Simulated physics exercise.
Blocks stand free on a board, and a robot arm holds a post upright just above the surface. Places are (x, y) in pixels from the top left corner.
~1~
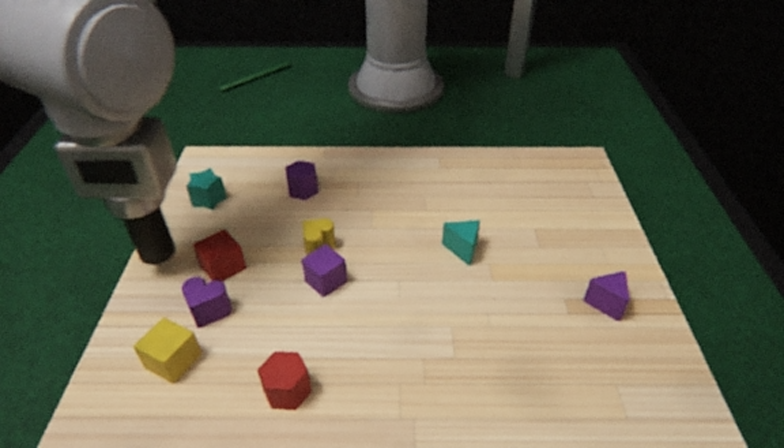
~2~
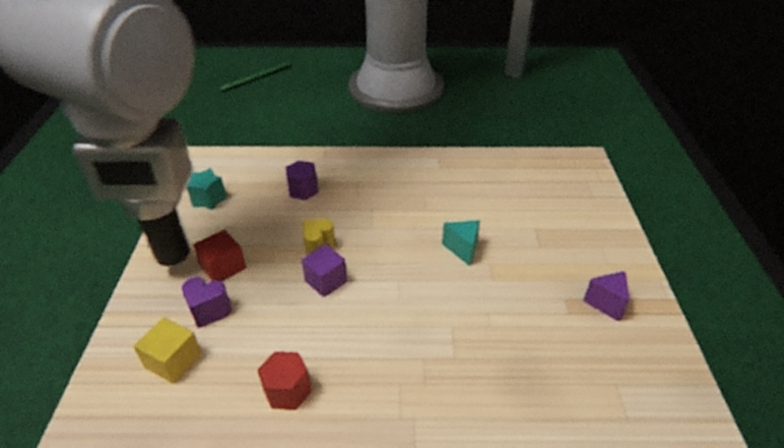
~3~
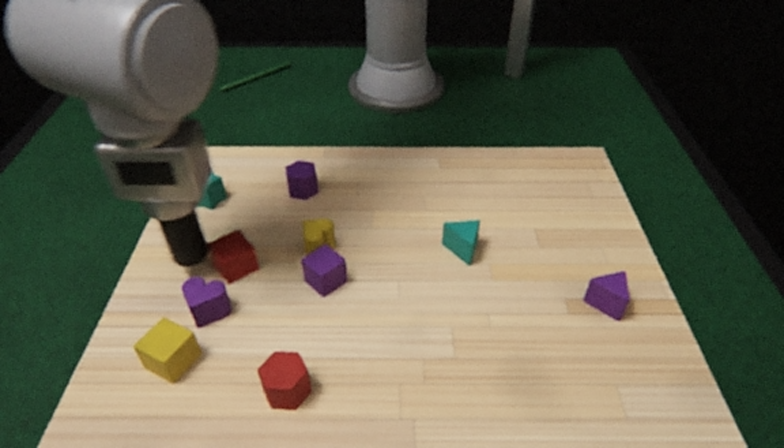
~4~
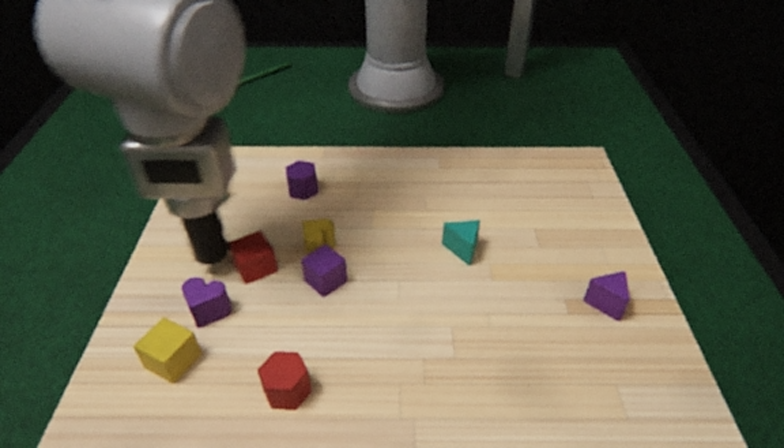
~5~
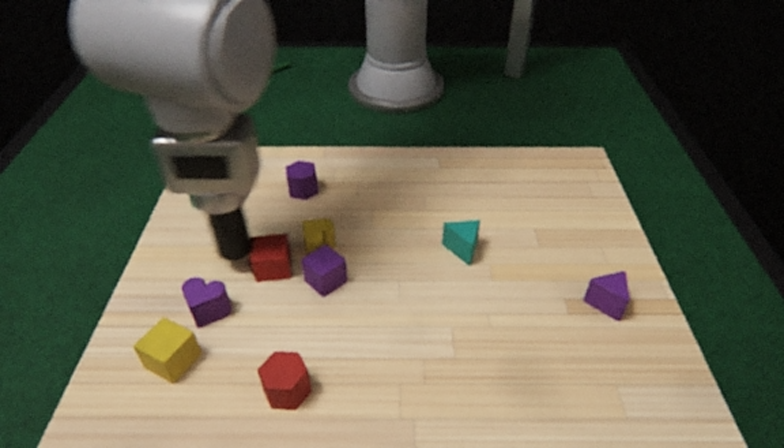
A robot arm holding a dark post moves steadily right along the left side of a pale wooden board, meets a red block and pushes it right, toward a yellow heart and a purple block. A purple heart, a yellow block and a red hexagonal block sit nearer the viewer, with teal and purple pieces elsewhere. The fixed, raised view shows green cloth around the board.
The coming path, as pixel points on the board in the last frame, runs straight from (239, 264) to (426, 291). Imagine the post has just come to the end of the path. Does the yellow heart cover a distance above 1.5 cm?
My answer is no.
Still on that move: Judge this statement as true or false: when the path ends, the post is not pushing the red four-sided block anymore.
My answer: False.
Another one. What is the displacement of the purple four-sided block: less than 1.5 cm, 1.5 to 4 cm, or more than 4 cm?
Beyond 4 cm.
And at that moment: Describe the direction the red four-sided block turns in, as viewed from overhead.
Its spin: Clockwise.
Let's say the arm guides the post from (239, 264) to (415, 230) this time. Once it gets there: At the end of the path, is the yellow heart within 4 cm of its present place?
I believe not.
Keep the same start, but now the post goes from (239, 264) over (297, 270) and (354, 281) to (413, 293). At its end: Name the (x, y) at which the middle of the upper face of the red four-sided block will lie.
Its top middle will sit at (443, 293).
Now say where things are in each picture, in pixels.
Post's lower end at (158, 253); red four-sided block at (217, 245); yellow heart at (316, 227); purple four-sided block at (323, 259), in the first frame.
Post at (173, 254); blocks still, in the second frame.
Post at (190, 255); red four-sided block at (230, 245), in the third frame.
Post at (211, 253); red four-sided block at (250, 246), in the fourth frame.
Post at (235, 249); red four-sided block at (269, 246); yellow heart at (316, 227); purple four-sided block at (323, 259), in the fifth frame.
On the path given first. One third of the way, post at (299, 258); red four-sided block at (329, 262), turned 35° clockwise; purple four-sided block at (361, 271), turned 20° anticlockwise.
Two thirds of the way, post at (362, 266); red four-sided block at (392, 275), turned 55° clockwise; purple four-sided block at (421, 293).
At the end, post at (427, 276); red four-sided block at (456, 293), turned 80° clockwise; yellow heart still; purple four-sided block at (473, 321), turned 25° clockwise.
